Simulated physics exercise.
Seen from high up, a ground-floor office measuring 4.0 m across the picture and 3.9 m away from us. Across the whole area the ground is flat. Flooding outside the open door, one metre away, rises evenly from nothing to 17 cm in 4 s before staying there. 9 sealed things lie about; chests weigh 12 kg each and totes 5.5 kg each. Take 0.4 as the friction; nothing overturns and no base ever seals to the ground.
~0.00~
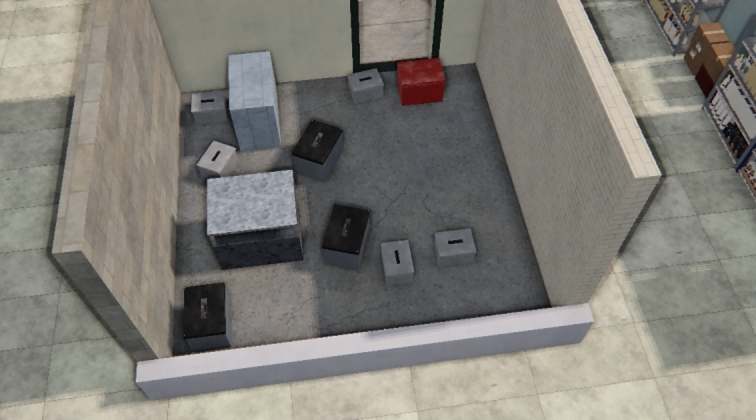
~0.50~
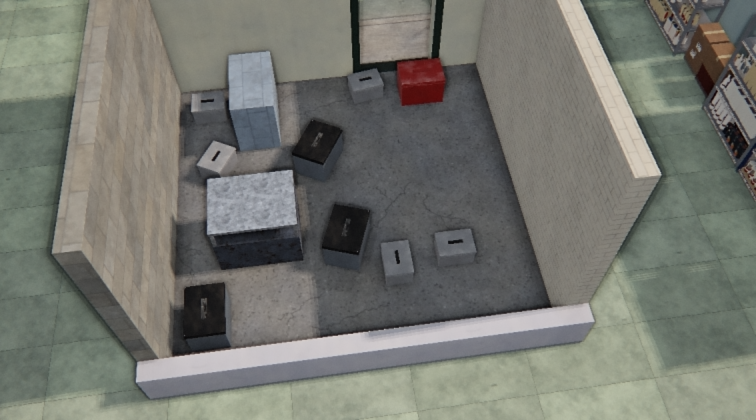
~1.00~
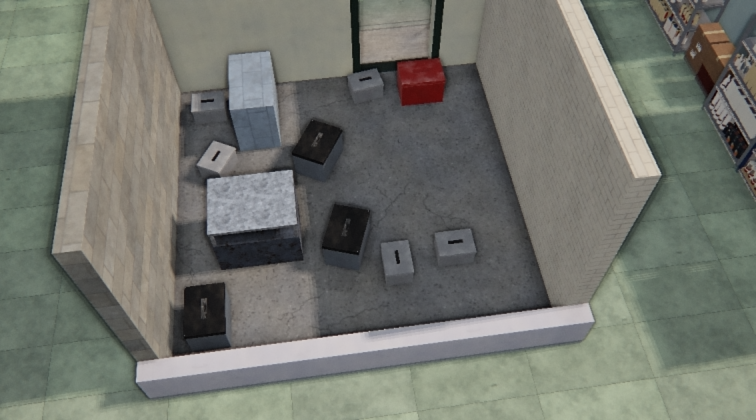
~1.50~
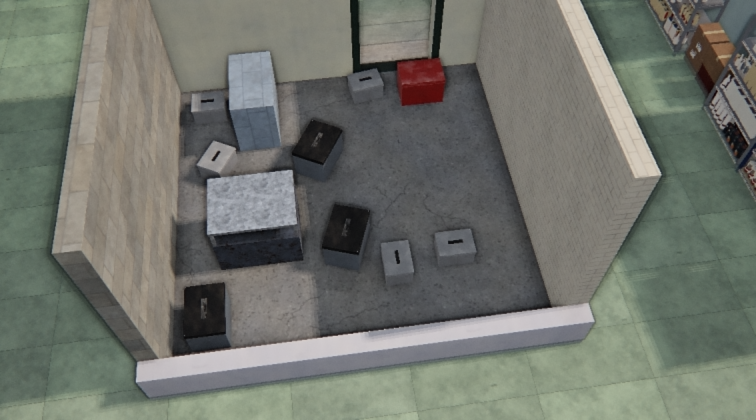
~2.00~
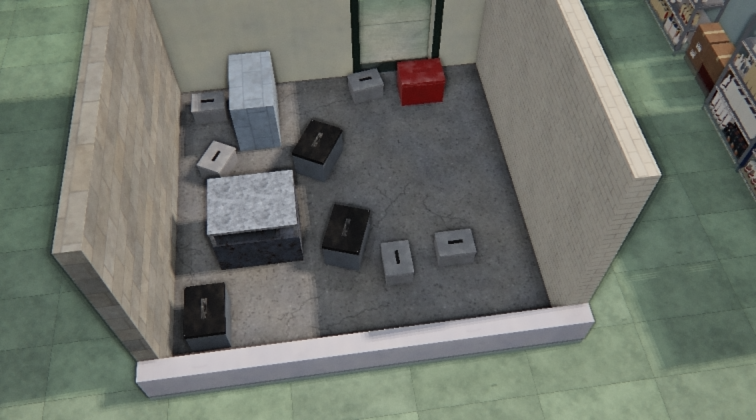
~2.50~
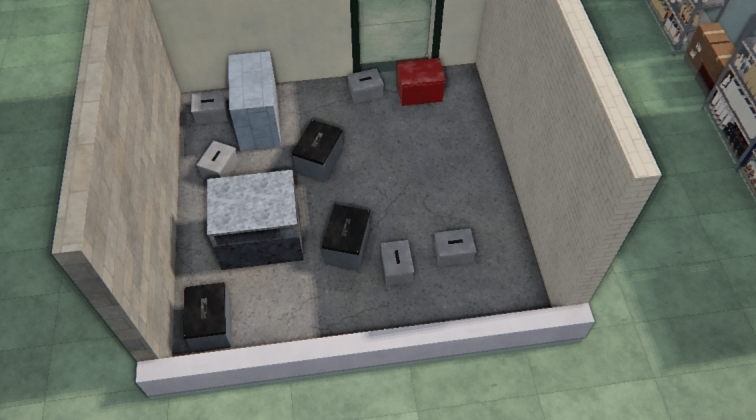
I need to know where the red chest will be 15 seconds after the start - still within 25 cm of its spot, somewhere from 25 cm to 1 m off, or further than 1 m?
Long gone.
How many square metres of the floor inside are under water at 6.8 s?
Close to 10.0 m2, I'd say.
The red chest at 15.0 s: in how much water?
Roughly 11 cm.
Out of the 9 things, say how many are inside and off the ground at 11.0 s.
I count 5.
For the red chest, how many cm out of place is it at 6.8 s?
Roughly 250 centimetres by that point.
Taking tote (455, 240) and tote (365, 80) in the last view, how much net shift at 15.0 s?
The first is 150 cm from its start, the second 50 cm.
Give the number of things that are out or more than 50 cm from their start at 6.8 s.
I make it 1 by then.
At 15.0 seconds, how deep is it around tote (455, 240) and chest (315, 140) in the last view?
Depths: Near 11 cm, then near 6 cm.
After 3.5 s the red chest is near (428, 81), 0.2 m from its start, aground; 0 afloat.
After 6.8 s the red chest is near (481, 216), 2.3 m from its start, aground; 0 afloat.
After 11.0 s the red chest is near (392, 294), 3.2 m from its start, afloat; 5 afloat.
After 15.0 s the red chest is near (261, 308), 3.7 m from its start, afloat; 8 afloat.
